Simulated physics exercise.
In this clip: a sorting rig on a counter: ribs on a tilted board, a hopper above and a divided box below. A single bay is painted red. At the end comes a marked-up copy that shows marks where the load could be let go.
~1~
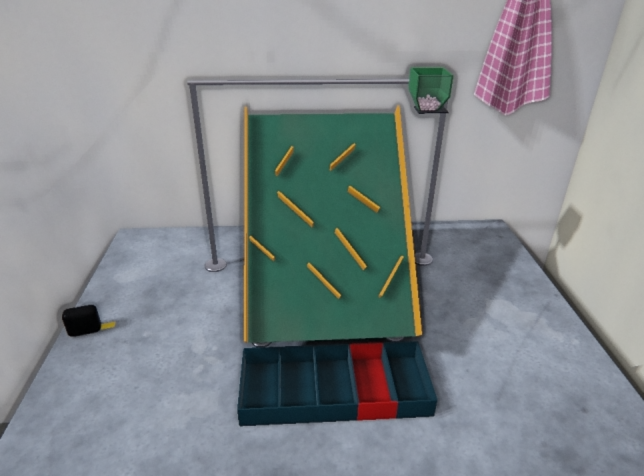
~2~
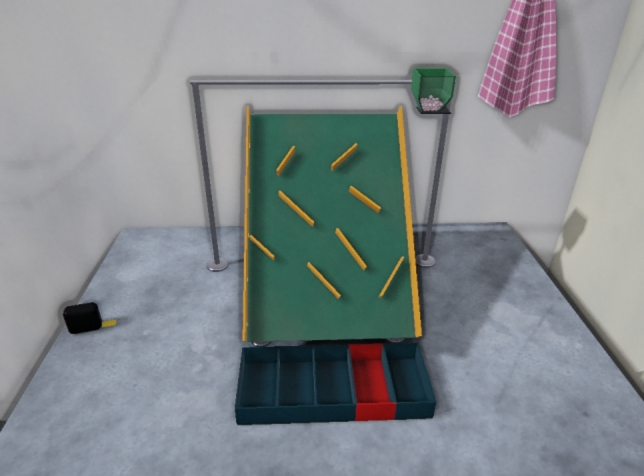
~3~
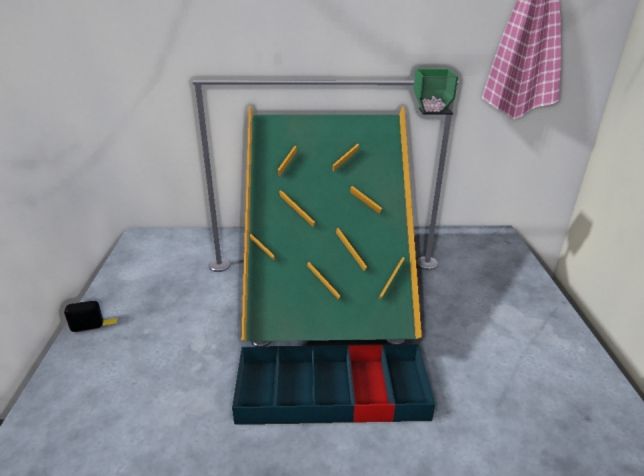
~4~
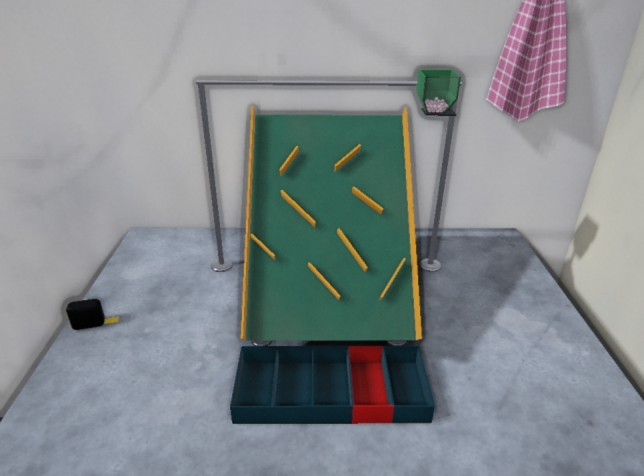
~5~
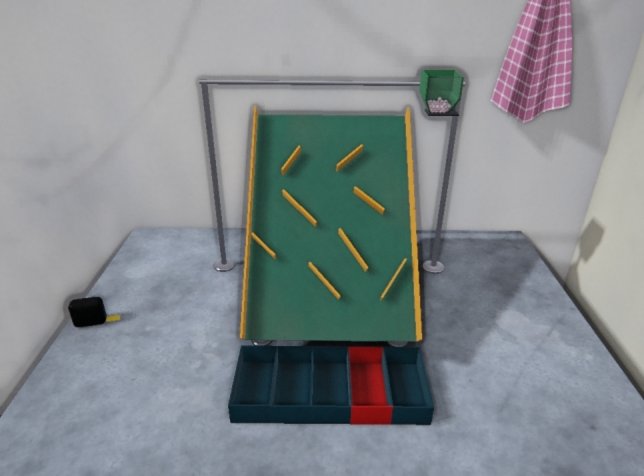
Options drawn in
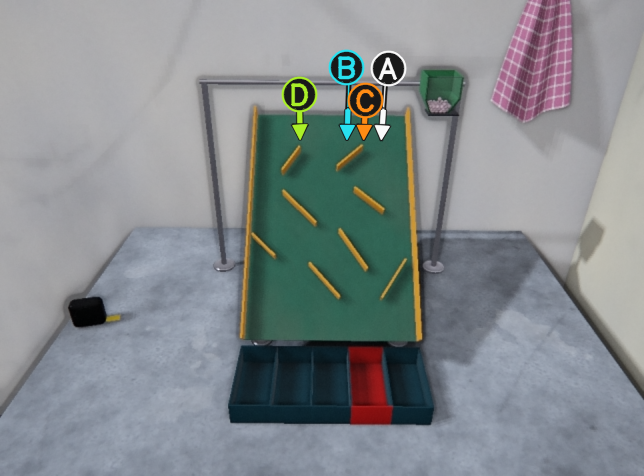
On a grey counter, a tilted green board with yellow ribs stands above a divided dark box with one red bay, a green hopper at the upper right; the view shifts very slightly while the objects stay still.
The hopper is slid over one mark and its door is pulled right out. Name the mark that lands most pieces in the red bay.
Mark B does it best.
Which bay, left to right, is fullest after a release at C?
It is the fourth one.
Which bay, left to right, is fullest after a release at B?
The fourth.
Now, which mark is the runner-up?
The answer is C.
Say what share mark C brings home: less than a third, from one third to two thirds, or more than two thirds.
Mark C gives from one third to two thirds.
On the marked copy, mark A meets the board at (381, 134); mark B meets the board at (347, 134); mark C meets the board at (363, 134); mark D meets the board at (300, 133).
Choosing A, about a quarter in the red bay, about half in other bays, about a quarter outside the box.
Choosing B, about two thirds in the red bay, a small part in other bays, about a quarter outside the box.
Choosing C, about half in the red bay, about a third in other bays, about a quarter outside the box.
Choosing D, a small part in the red bay, about half in other bays, a stray few held on the board, about a third outside the box.
